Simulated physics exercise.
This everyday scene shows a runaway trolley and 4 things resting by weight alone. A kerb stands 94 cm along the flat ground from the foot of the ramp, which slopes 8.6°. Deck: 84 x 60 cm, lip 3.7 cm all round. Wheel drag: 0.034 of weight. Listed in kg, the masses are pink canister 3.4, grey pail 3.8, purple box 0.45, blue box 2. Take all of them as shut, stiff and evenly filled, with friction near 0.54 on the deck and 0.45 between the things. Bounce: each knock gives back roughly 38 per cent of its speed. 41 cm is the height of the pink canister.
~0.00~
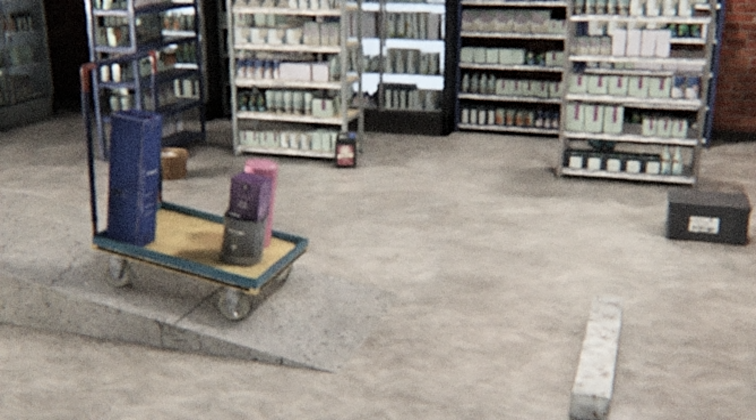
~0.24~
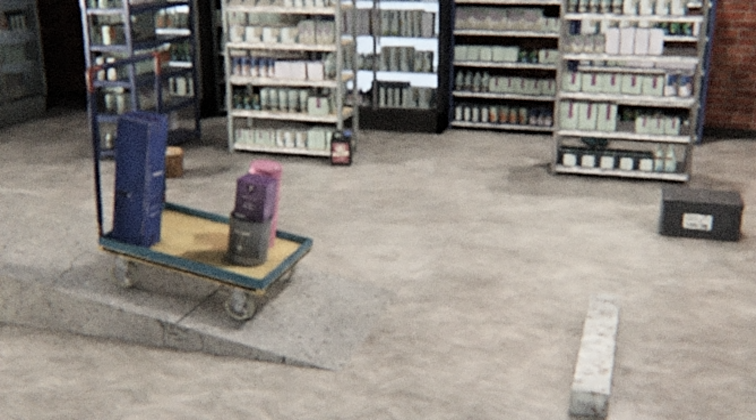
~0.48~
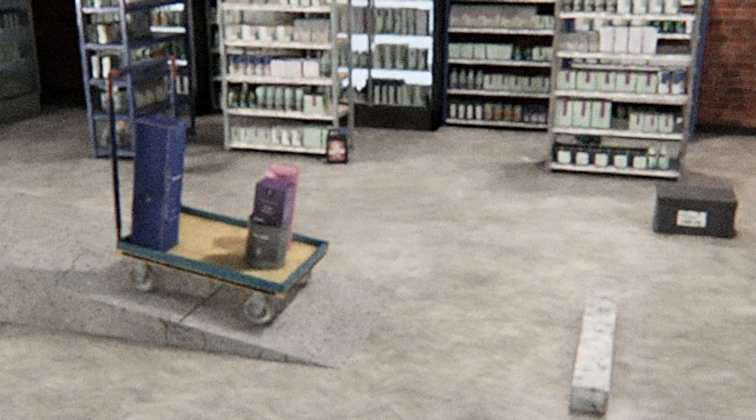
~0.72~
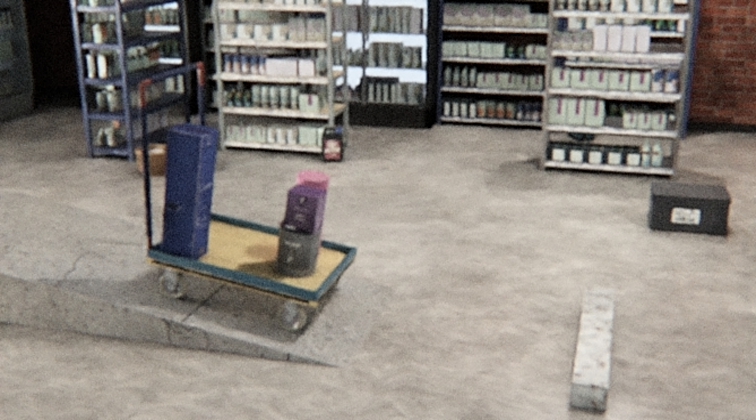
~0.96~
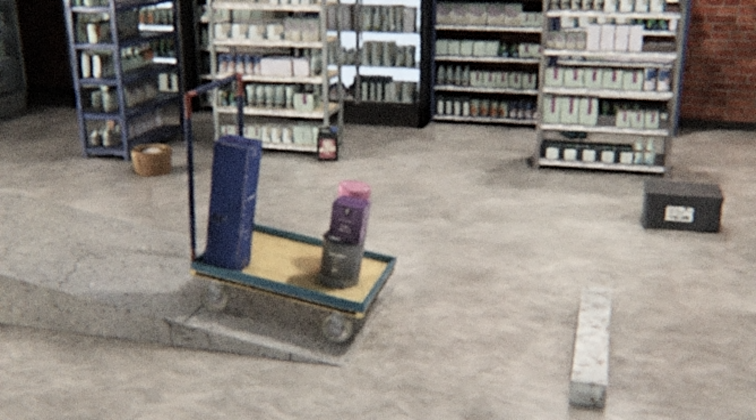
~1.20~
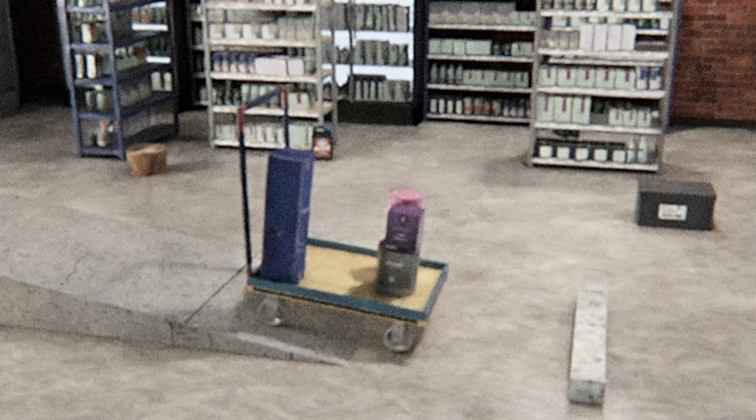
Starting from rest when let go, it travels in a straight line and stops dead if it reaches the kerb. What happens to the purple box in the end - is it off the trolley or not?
The purple box ends up off the trolley.
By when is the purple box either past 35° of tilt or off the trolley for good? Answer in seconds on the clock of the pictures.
Time: Roughly 2.0 s.
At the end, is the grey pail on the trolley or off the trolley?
Grey pail: Stays in bounds.
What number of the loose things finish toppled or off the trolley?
3 of them.
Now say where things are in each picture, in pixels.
In the first frame, kerb 142 cm ahead; purple box (250, 197).
In the second frame, kerb 140 cm ahead; blue box (140, 181).
In the third frame, kerb 132 cm ahead; grey pail (267, 240); blue box (158, 185).
In the fourth frame, kerb 117 cm ahead; grey pail (298, 248).
In the fifth frame, kerb 95 cm ahead; blue box (233, 205).
In the sixth frame, kerb 68 cm ahead; purple box (405, 228); grey pail (397, 267).
After 2.00 s, trolley at the kerb; purple box 22° off its base near (595, 245); blue box 32° off its base; pink canister 34° off its base.
After 2.50 s, trolley at the kerb; pink canister, purple box and blue box now off the trolley; grey pail moved 8 cm.
In the end (4.2 s), off the trolley, pink canister, purple box and blue box; grey pail under 10 cm from the start. At the end, from the last picture's camera, purple box near (659, 365).
